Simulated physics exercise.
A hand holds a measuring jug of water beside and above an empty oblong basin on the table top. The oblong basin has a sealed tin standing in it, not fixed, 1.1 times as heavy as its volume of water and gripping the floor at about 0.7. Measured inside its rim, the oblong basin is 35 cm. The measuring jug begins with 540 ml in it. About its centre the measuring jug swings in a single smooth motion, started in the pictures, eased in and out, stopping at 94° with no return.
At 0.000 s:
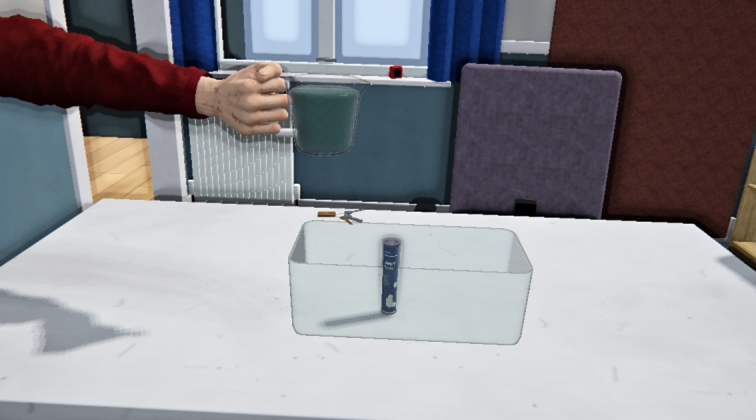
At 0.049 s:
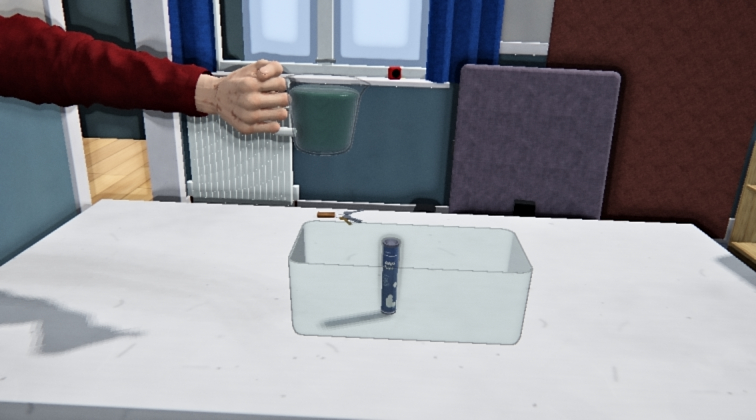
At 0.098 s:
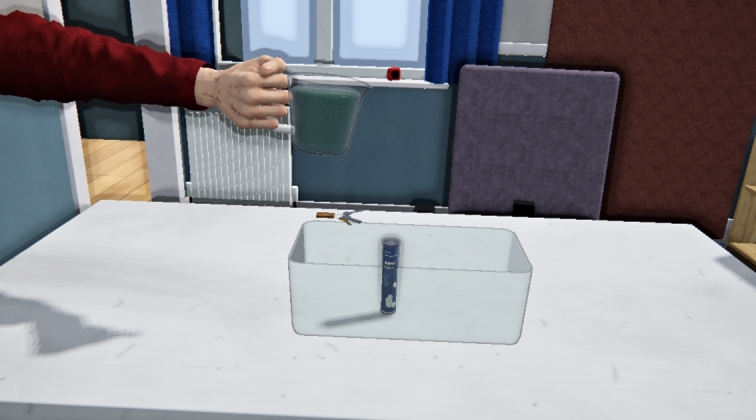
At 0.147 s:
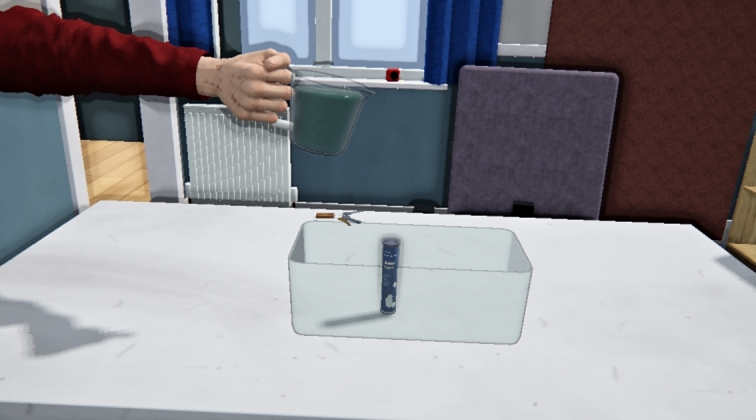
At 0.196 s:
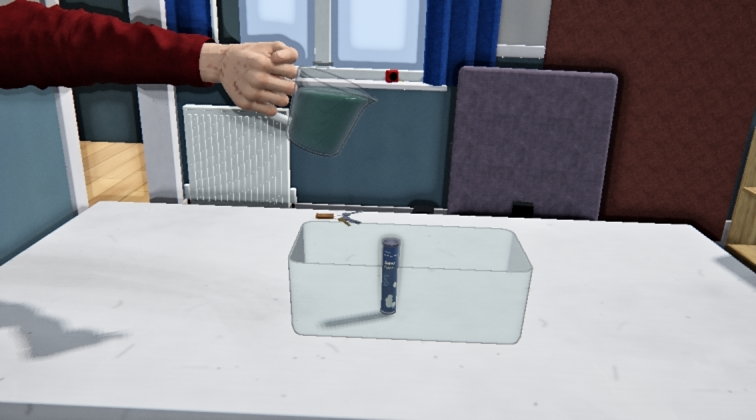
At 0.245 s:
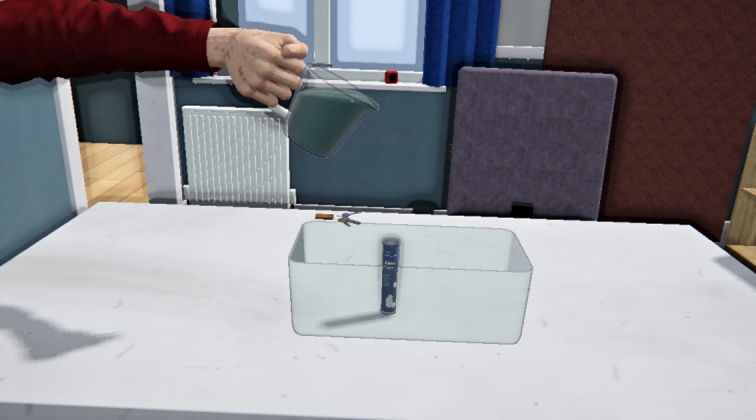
A hand in a red sleeve held a clear jug of greenish water above an empty see-through basin with a dark blue tin in view, then smoothly tilted the jug to the right.
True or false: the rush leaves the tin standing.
True.
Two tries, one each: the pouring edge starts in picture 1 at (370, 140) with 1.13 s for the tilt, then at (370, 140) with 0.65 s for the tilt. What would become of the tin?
Run one: It tumbles. Run two: It tumbles.
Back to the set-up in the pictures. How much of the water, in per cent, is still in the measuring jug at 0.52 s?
Close to 54 in a hundred.
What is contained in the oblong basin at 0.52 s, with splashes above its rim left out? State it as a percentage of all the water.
The basin holds roughly 10 in a hundred parts at that moment.
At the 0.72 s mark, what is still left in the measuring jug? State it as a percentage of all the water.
About 14 per cent.
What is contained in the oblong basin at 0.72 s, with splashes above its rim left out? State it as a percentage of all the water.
Some 60 per cent.
By 0.52 s the tilt is 84° and 54 per cent is still to pour; the tin stands where it began.
By 0.72 s the tilt is 94° and 14 per cent is still to pour; the tin stands where it began.
By 0.92 s the tilt is 94° and 3 per cent is still to pour; the tin stands where it began.
By 1.15 s the tilt is 94° and 1 per cent is still to pour; the tin stands where it began.
At rest the tin stands where it began.
